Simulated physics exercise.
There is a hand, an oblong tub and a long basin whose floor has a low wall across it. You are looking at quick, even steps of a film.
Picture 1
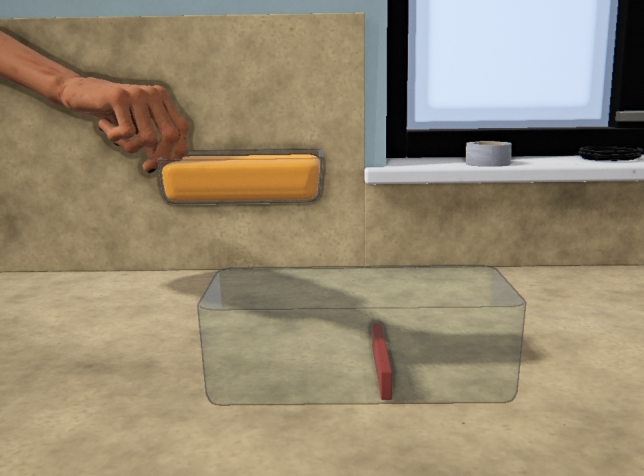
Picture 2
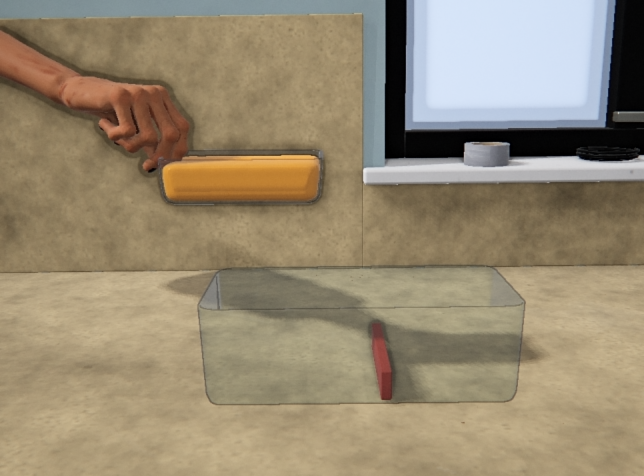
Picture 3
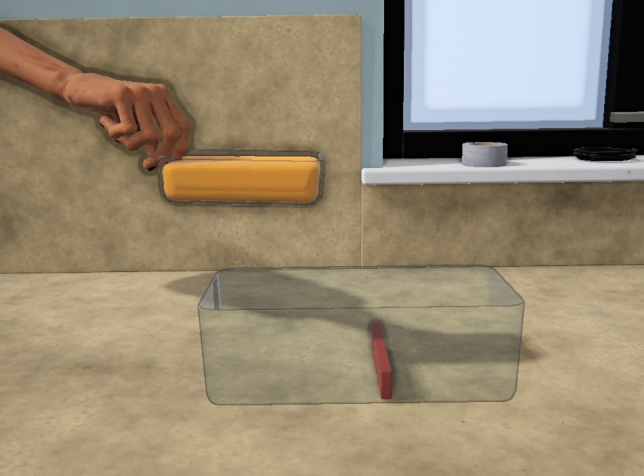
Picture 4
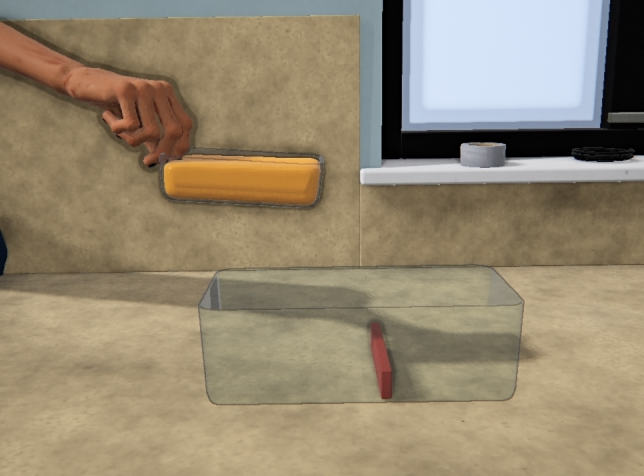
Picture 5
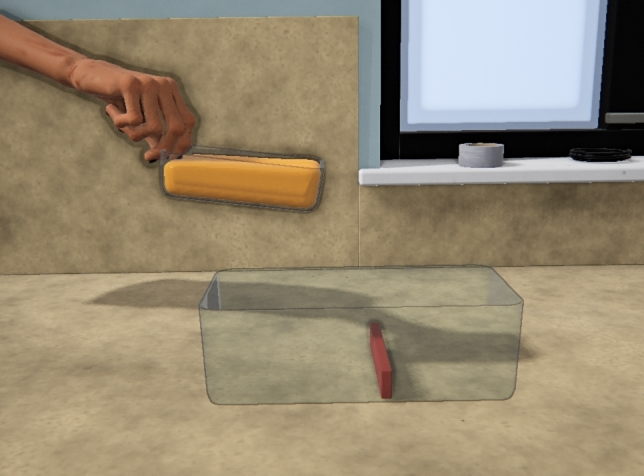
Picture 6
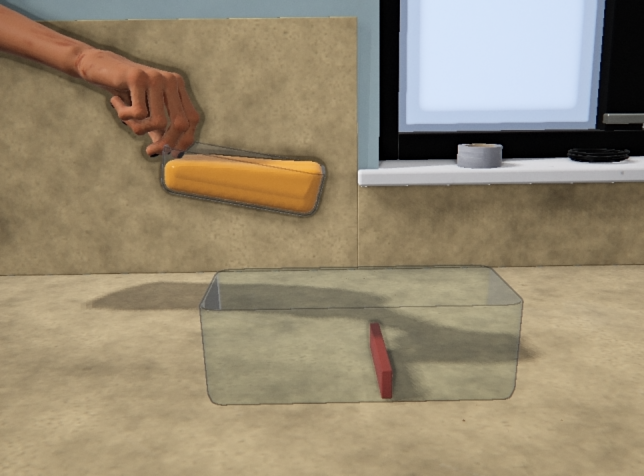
A hand holds an orange oblong tub above a clear basin and slowly tilts it rightward.
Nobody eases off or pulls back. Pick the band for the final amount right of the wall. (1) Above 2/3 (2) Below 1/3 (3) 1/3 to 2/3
Answer: 3.
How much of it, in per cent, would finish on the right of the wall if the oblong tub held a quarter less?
Estimate: Around 35 per cent.
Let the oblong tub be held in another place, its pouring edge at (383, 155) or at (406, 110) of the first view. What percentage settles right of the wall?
The first gives 80 %, the second 65 %.
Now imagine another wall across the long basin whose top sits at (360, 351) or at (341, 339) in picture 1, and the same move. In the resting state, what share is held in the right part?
About 70 % for the first and about 80 % for the second.
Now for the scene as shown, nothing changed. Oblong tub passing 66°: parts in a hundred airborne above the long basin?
40 in a hundred.
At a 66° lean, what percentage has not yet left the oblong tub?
15 per cent or so.
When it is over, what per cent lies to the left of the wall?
That works out near 45 in every hundred.
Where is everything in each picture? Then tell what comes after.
In the first picture, it leans 0°; its right rim is at (322, 155); the juice meets the walls at (171, 162) and (320, 160); the long basin's rim runs from (209, 289) to (509, 285); the wall's top is at (381, 347).
In the second picture, it leans 0°; its right rim is at (322, 156); the juice meets the walls at (170, 162) and (320, 161).
In the third picture, it leans 2°; its right rim is at (322, 158); the juice meets the walls at (171, 161) and (320, 162).
In the fourth picture, it leans 4°; its right rim is at (322, 162); the juice meets the walls at (171, 161) and (320, 163).
In the fifth picture, it leans 7°; its right rim is at (323, 166); the juice meets the walls at (172, 160) and (321, 164).
In the sixth picture, it leans 11°; its right rim is at (323, 172); the juice meets the walls at (173, 159) and (323, 167); 1 per cent is over the edge.
A moment on, the oblong tub is tipped part way and 14 per cent is still to pour, 14 is left of the wall and 31 right of it.
Next, the oblong tub is tipped right over and 2 per cent is still to pour, 38 is left of the wall and 55 right of it.
Then the oblong tub is tipped right over and 0 per cent is still to pour, 43 is left of the wall and 55 right of it.
Later the oblong tub is tipped right over and 0 per cent is still to pour, 43 is left of the wall and 55 right of it.
In the end 43 per cent lies left of the wall, 55 right of it and 2 outside.
